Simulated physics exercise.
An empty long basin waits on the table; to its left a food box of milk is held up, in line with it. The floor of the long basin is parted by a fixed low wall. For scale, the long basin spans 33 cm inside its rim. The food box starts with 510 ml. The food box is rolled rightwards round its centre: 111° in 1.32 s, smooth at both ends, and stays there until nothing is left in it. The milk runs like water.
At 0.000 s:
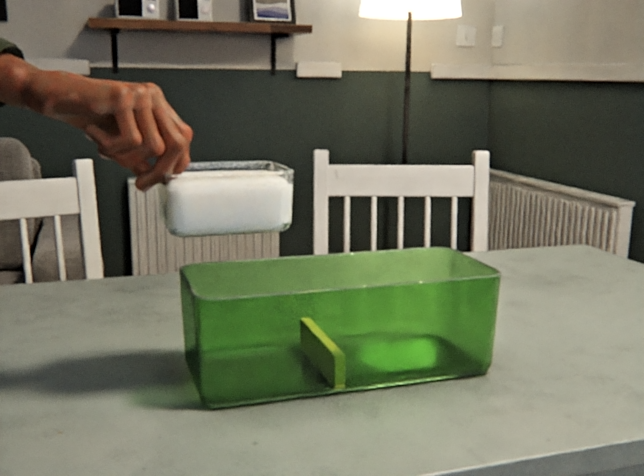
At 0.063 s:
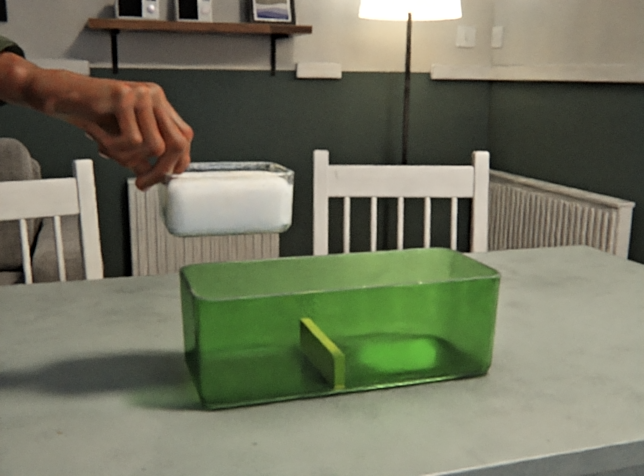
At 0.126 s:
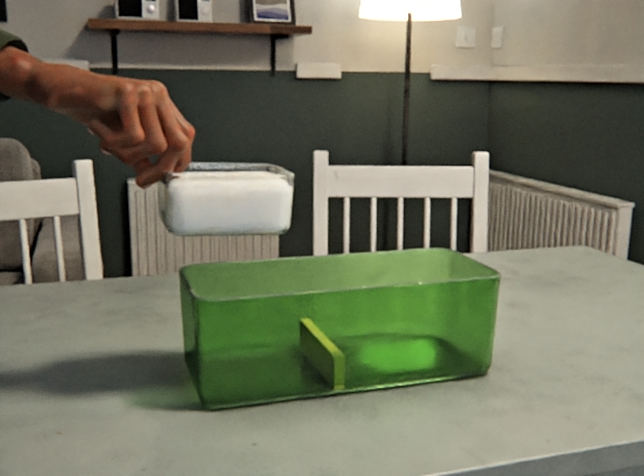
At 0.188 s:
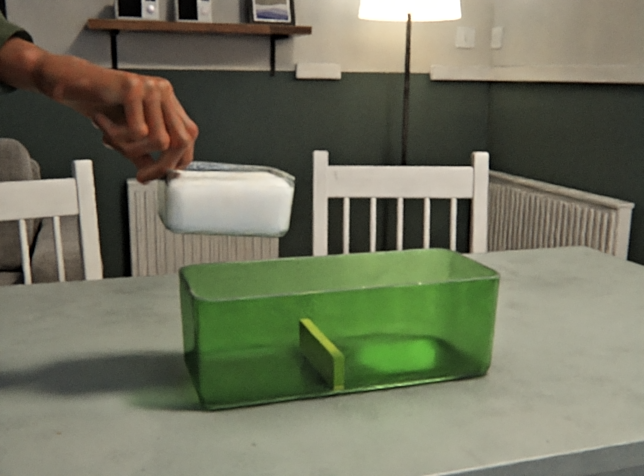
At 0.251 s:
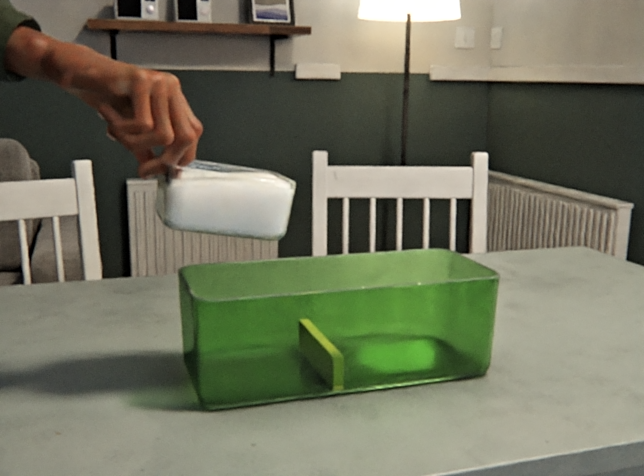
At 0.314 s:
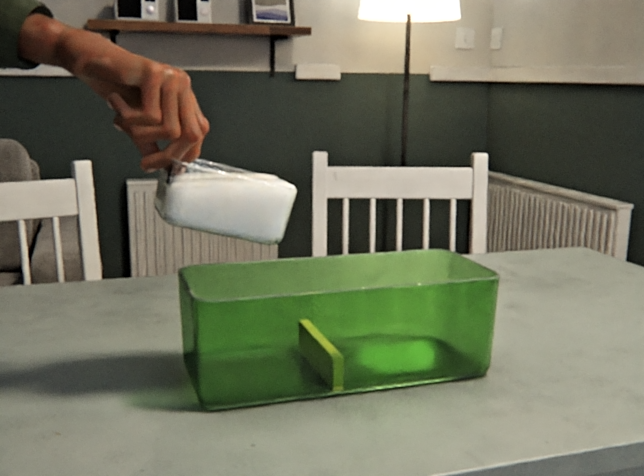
A hand holds a clear box of milk above a green basin and gradually tilts it rightwards.
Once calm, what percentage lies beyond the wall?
The far part has some 68 per cent.
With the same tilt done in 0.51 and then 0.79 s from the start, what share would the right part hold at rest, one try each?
First 45, then 60 per cent.
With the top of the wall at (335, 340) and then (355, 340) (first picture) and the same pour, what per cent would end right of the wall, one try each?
First 55, then 15 per cent.
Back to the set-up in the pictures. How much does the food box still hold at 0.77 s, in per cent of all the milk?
About 32 per cent.
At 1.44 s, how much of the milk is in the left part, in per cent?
Near 32 in a hundred.
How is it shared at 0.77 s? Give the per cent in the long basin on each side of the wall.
Near 3 on the left, 40 on the right.
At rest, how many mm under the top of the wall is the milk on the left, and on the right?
Left about 28 mm, right about 22 mm.
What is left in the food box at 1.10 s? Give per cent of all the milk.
Some 5 per cent.
Then, 0.77 s in, the tilt is 69° and 31 per cent is still to pour, 3 is left of the wall and 40 right of it.
Then, 1.10 s in, the tilt is 103° and 5 per cent is still to pour, 25 is left of the wall and 68 right of it.
Then, 1.44 s in, the tilt is 111° and 0 per cent is still to pour, 32 is left of the wall and 68 right of it.
Then, 1.82 s in, the tilt is 111° and 0 per cent is still to pour, 32 is left of the wall and 68 right of it.
Finally, 32 per cent lies left of the wall, 68 right of it and 0 outside.
